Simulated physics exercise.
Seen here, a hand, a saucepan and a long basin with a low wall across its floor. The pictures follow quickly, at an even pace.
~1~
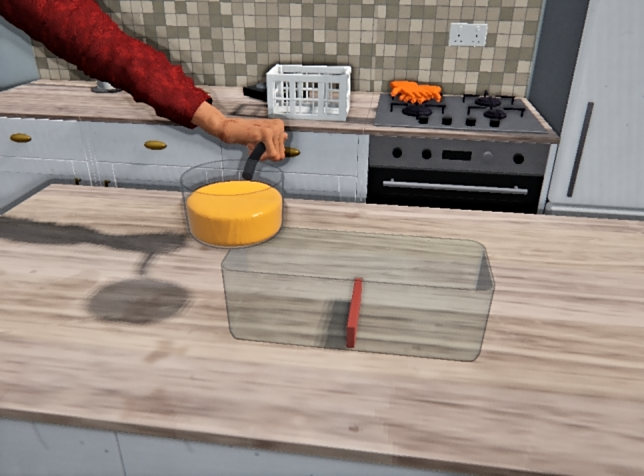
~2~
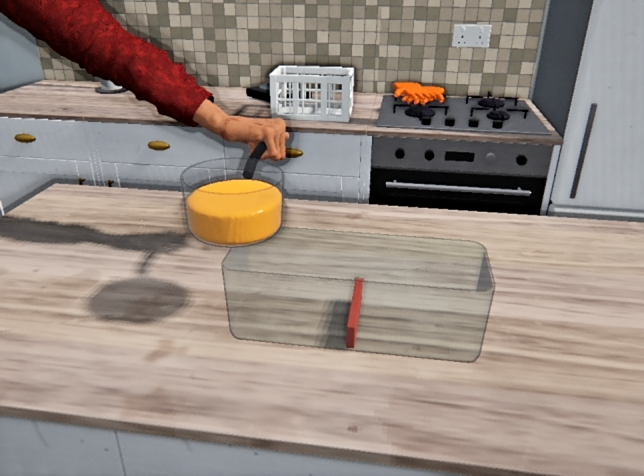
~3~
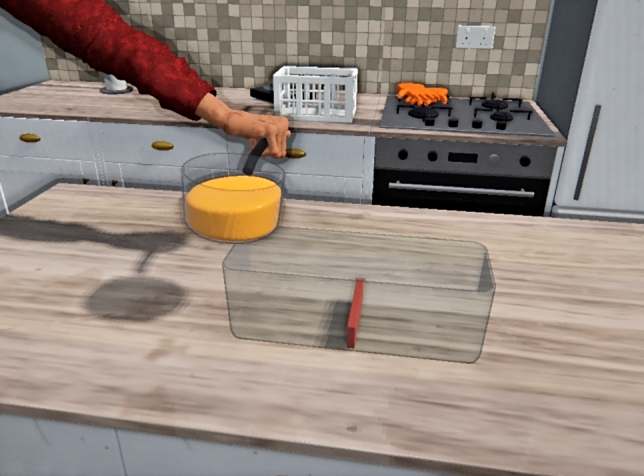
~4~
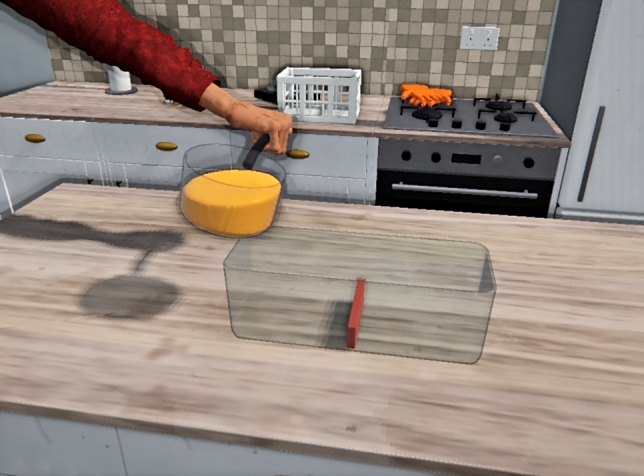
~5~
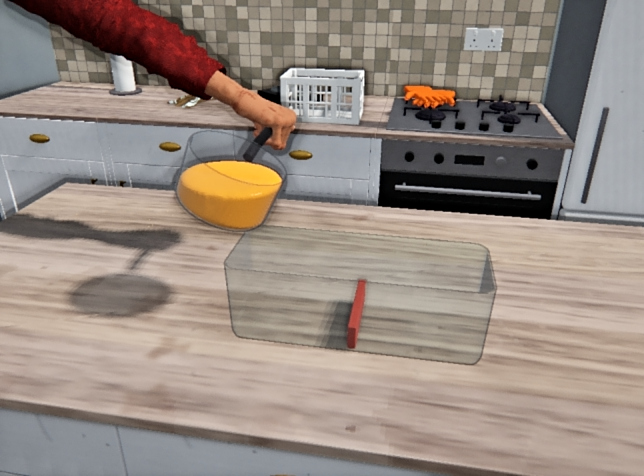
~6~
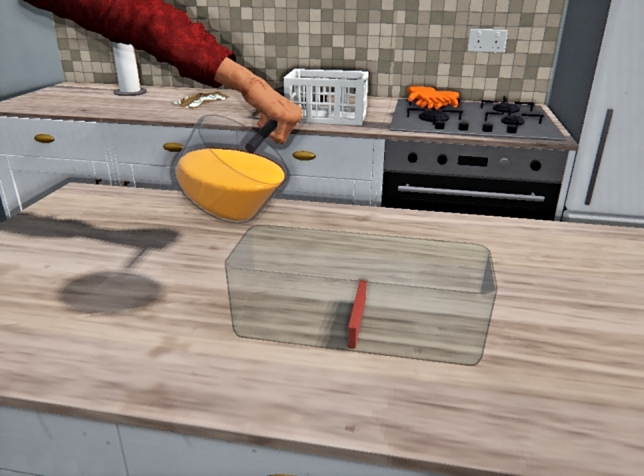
To begin with, a hand in a red sleeve holds a saucepan of orange juice nearly level above a counter, behind a clear long basin with a low red wall across its floor. The hand then tilts the pan steadily further, its left side rising, while the juice slants inside and the basin stays still.
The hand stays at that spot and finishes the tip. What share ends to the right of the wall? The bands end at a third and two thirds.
It comes to between a third and two thirds.
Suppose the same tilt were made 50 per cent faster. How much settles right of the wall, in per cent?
It comes to 60 per cent or so.
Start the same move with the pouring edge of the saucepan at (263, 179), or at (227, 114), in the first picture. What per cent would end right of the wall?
Roughly 20 per cent, and 10 per cent.
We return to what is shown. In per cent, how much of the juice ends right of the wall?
Close to 60 per cent.
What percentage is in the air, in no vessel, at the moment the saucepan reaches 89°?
Close to 45 per cent.
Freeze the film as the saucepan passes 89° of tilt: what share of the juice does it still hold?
About 45 per cent.
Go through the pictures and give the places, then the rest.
It leans 0°; its right rim is at (282, 180); the juice meets the walls at (190, 194) and (281, 199); the long basin's rim runs from (233, 246) to (489, 266); the wall's top is at (355, 302), in the first frame.
It leans 2°; its right rim is at (282, 180); the juice meets the walls at (191, 193) and (281, 198), in the second frame.
It leans 6°; its right rim is at (283, 180); the juice meets the walls at (190, 190) and (281, 193), in the third frame.
It leans 14°; its right rim is at (284, 181); the juice meets the walls at (187, 182) and (281, 188), in the fourth frame.
It leans 24°; its right rim is at (284, 181); the juice meets the walls at (185, 171) and (281, 182), in the fifth frame.
It leans 35°; its right rim is at (285, 181); the juice meets the walls at (183, 155) and (284, 176), in the sixth frame.
A moment on, the tilt is 89° and 47 per cent is still to pour, 7 is left of the wall and 0 right of it.
Next, the tilt is 102° and 9 per cent is still to pour, 21 is left of the wall and 55 right of it.
Then the tilt is 102° and 1 per cent is still to pour, 34 is left of the wall and 60 right of it.
Later the tilt is 102° and 0 per cent is still to pour, 39 is left of the wall and 60 right of it.
Finally, 39 per cent lies left of the wall, 60 right of it and 1 outside.
